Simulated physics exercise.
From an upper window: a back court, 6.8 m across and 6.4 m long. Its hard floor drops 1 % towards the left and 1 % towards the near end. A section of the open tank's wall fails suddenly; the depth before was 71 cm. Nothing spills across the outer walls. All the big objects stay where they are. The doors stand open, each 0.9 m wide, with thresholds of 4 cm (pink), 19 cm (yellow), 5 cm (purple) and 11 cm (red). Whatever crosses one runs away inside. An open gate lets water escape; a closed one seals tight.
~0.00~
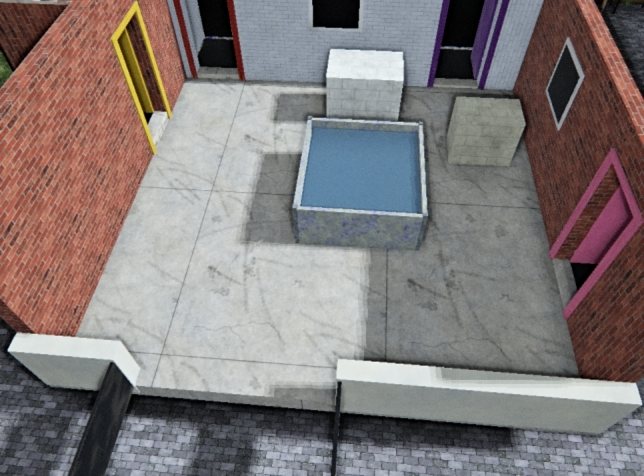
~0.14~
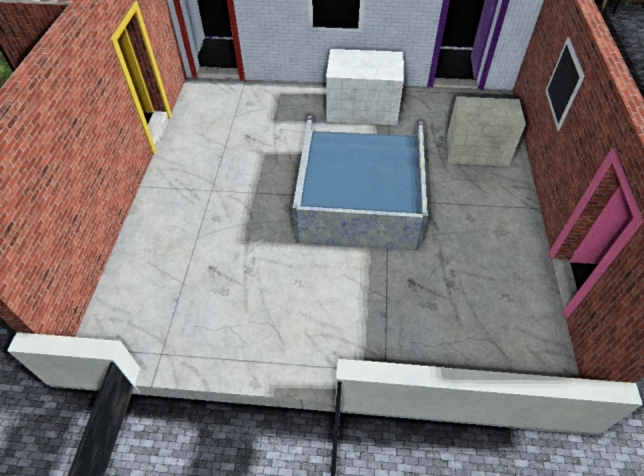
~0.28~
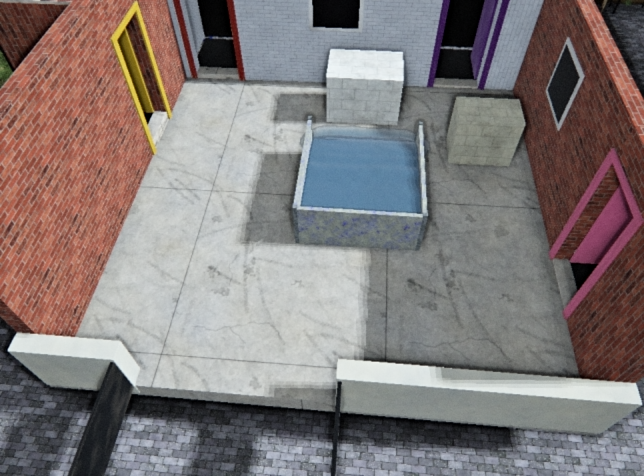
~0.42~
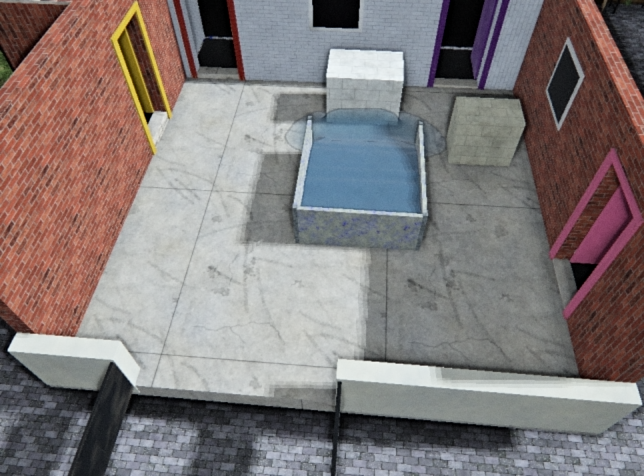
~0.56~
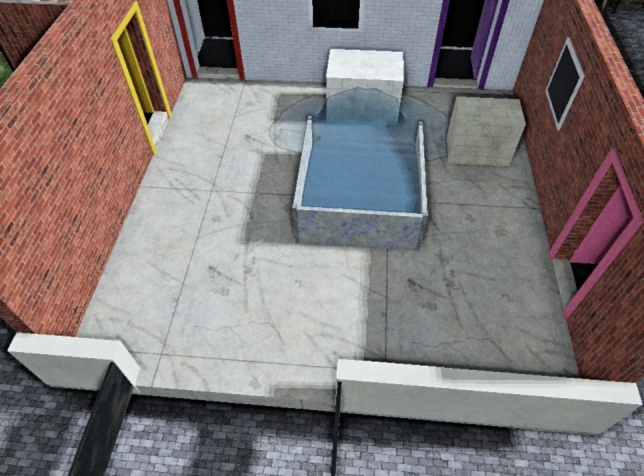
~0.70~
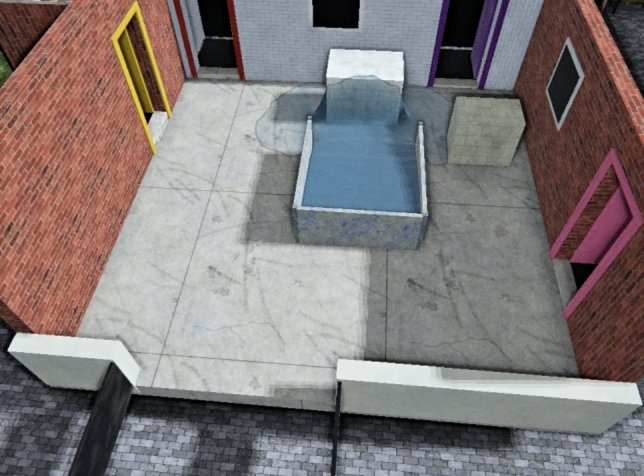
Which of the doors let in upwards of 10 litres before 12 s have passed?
Within that time: At the pink door it stays under the limit; at the yellow door it keeps below the limit; at the purple door it exceeds the limit; at the red door it passes the limit.
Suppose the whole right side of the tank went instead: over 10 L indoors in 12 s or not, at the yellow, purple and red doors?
Then: Yellow below, purple above, red below.
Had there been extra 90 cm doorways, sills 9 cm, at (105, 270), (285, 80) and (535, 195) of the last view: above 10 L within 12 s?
In that order: Not over, over, not over.
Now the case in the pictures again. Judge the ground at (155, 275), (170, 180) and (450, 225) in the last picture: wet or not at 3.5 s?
In turn: Dry, wet, flooded.
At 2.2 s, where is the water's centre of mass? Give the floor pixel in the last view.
At about (351, 146).
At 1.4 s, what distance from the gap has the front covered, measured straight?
About 3.8 m.
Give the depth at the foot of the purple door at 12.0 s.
About 3.0 cm.
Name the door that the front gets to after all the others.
The pink one.
After 1.4 s water covers 25 % of the floor and is deepest (48 cm) near (354, 127); pink door not reached, yellow door not reached, purple door 14 cm at the sill, 18 L in, red door 5 cm at the sill, 0 L in.
After 2.2 s water covers 40 % of the floor and is deepest (38 cm) near (193, 85); pink door not reached, yellow door 22 cm at the sill, 0 L in, purple door 15 cm at the sill, 76 L in, red door 14 cm at the sill, 0 L in.
After 3.5 s water covers 50 % of the floor and is deepest (22 cm) near (184, 85); pink door not reached, yellow door 17 cm at the sill, 4 L in, purple door 17 cm at the sill, 180 L in, red door 19 cm at the sill, 32 L in.
After 7.0 s water covers 85 % of the floor and is deepest (14 cm) near (66, 361); pink door 1 cm at the sill, 0 L in, yellow door 11 cm at the sill, 5 L in, purple door 9 cm at the sill, 267 L in, red door 9 cm at the sill, 51 L in.
After 12.0 s water covers 95 % of the floor and is deepest (12 cm) near (66, 361); pink door 2 cm at the sill, 0 L in, yellow door 6 cm at the sill, 5 L in, purple door 3 cm at the sill, 279 L in, red door 6 cm at the sill, 52 L in.
